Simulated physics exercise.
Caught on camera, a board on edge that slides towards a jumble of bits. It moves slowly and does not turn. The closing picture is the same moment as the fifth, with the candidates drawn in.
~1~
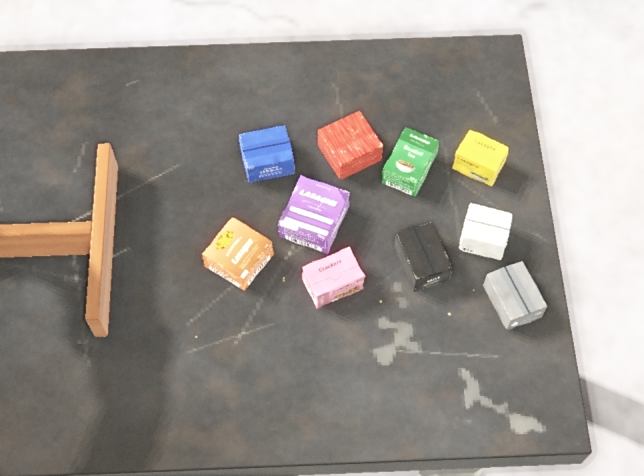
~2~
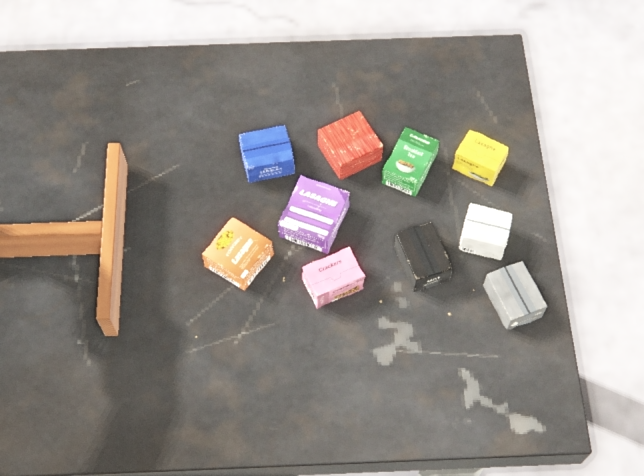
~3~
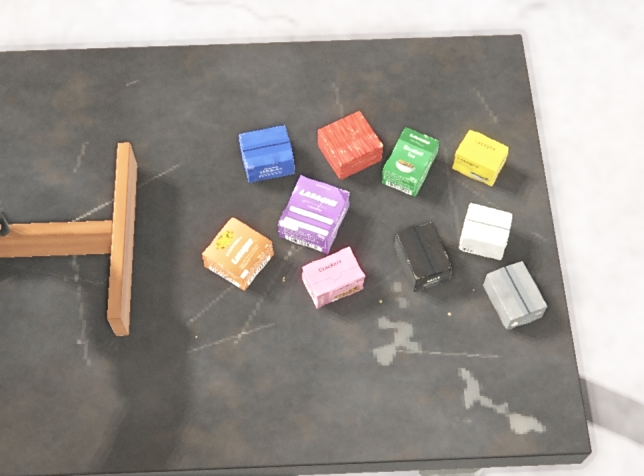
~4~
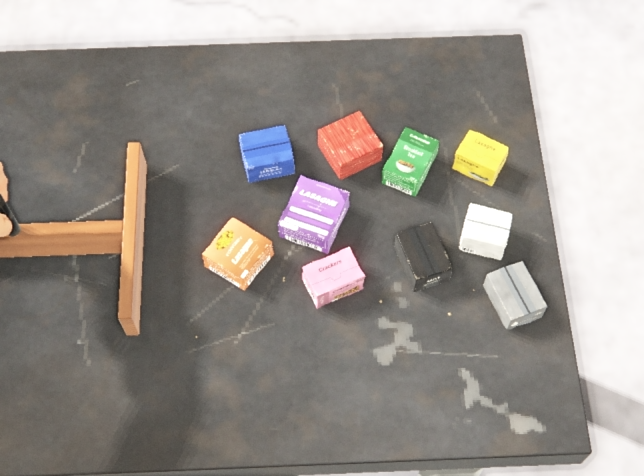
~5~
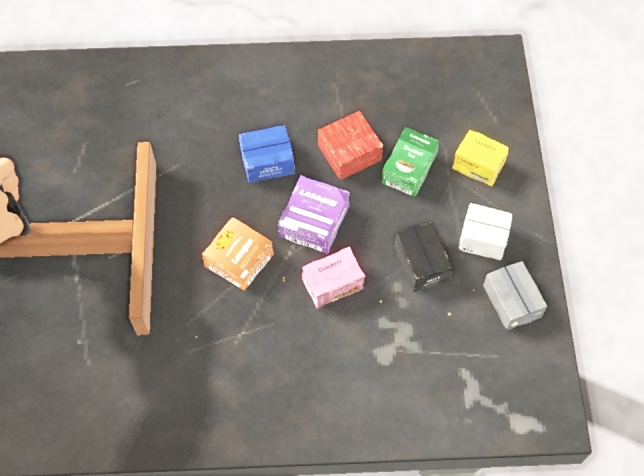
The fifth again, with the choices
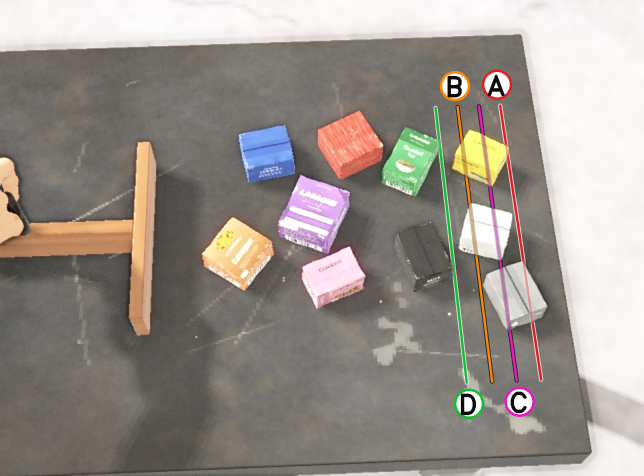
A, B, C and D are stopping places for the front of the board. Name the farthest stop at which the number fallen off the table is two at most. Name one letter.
No farther than B.
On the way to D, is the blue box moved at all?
Yes.
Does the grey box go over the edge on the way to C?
Yes.
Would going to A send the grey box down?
Yes.
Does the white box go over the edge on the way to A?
By then, yes.
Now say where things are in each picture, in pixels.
In the first picture, orange packet (238, 254); black box (423, 257); purple packet (314, 215).
In the second picture, board (108, 227); grey box (514, 296).
In the third picture, board (119, 226); yellow box (481, 158).
In the fourth picture, board (130, 226); red block (350, 145).
In the fifth picture, board (140, 226); blue box (267, 155); orange packet (238, 254); black box (423, 257).
On the marked copy, A at (519, 233); B at (474, 235); C at (496, 234); D at (450, 236).
Taking B. A third of the way, board (261, 221); blue box (292, 153); pink packet (350, 280).
Two thirds of the way, board (381, 217); yellow box (496, 159); white box (498, 228).
When it is over, board (474, 213); yellow box over the edge; white box over the edge; two fallen.
As for the rest, A drops four; C drops four; D is within the limit but short.
